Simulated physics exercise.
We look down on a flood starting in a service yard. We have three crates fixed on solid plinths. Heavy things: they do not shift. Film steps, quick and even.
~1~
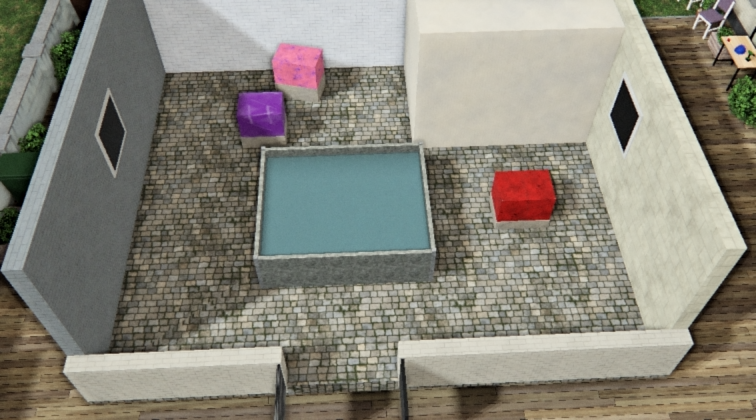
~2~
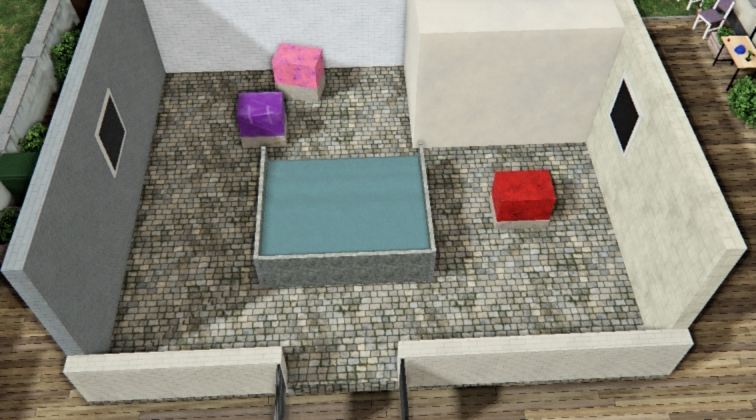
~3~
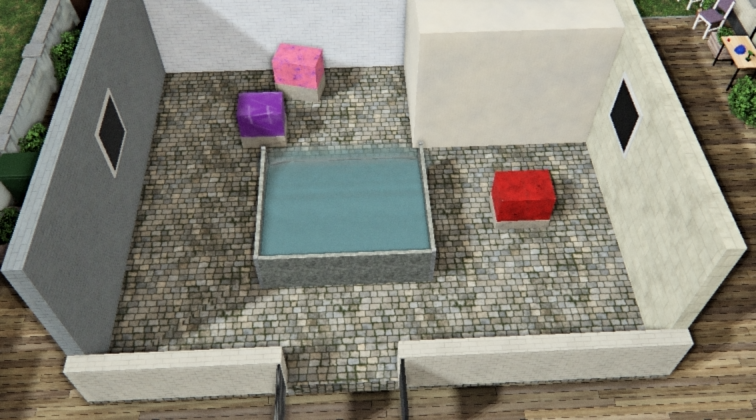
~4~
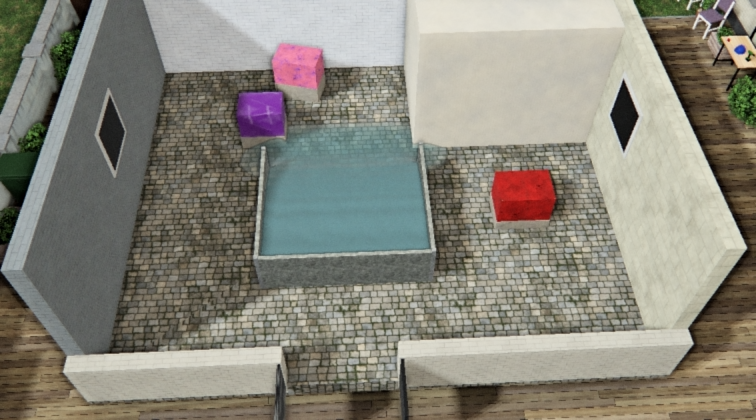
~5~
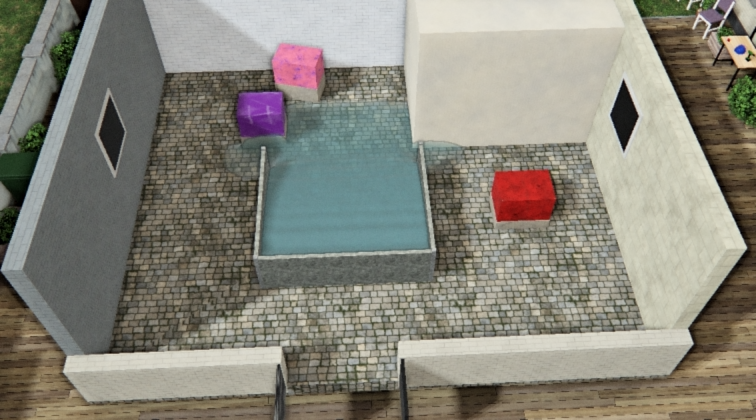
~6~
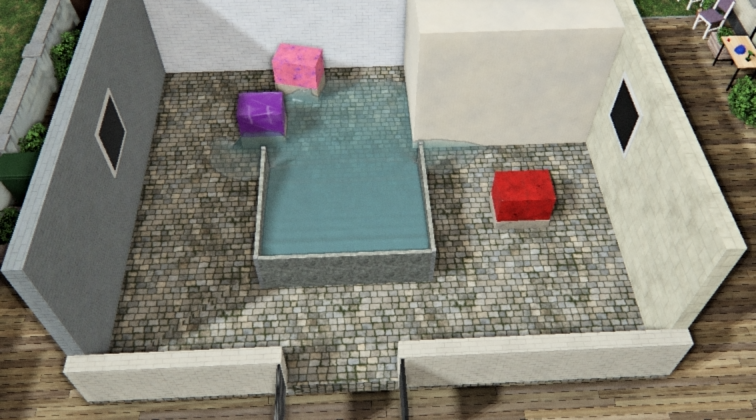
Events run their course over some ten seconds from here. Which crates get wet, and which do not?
As I see it, the pink crate is going to get water on it, the purple crate is going to get water on it, the red crate is going to stay free of water.
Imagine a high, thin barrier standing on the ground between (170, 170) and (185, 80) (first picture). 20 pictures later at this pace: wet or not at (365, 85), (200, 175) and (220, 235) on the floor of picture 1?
As listed: Awash, awash, dry.
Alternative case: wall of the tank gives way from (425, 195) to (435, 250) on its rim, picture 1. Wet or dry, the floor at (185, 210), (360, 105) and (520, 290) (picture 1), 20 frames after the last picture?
The first comes out untouched, the second untouched, the third soaked.
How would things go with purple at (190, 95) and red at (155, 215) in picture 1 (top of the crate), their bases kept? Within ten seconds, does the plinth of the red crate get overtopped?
The red is flooded.
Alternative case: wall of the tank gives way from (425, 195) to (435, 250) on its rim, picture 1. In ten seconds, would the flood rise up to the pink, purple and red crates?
Pink crate is not reached; purple crate is not reached; red crate is reached.
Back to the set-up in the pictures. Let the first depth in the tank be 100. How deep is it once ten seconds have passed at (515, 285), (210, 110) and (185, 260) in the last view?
Readings in order: Around 8, 14 and 8 %.
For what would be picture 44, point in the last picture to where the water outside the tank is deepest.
Around (104, 378).
A moment on, water covers 35 % of the floor; the pink crate water round its plinth, the purple crate water round its plinth, the red crate not reached.
Next, water covers 45 % of the floor; the pink crate water round its plinth, the purple crate water round its plinth, the red crate water round its plinth.
Then, water covers 55 % of the floor; the pink crate water round its plinth, the purple crate water round its plinth, the red crate water round its plinth.
Later, water covers 80 % of the floor; the pink crate water round its plinth, the purple crate water round its plinth, the red crate water round its plinth.
In the end, water covers 100 % of the floor; the pink crate was topped, the purple crate was topped, the red crate stayed above the water.
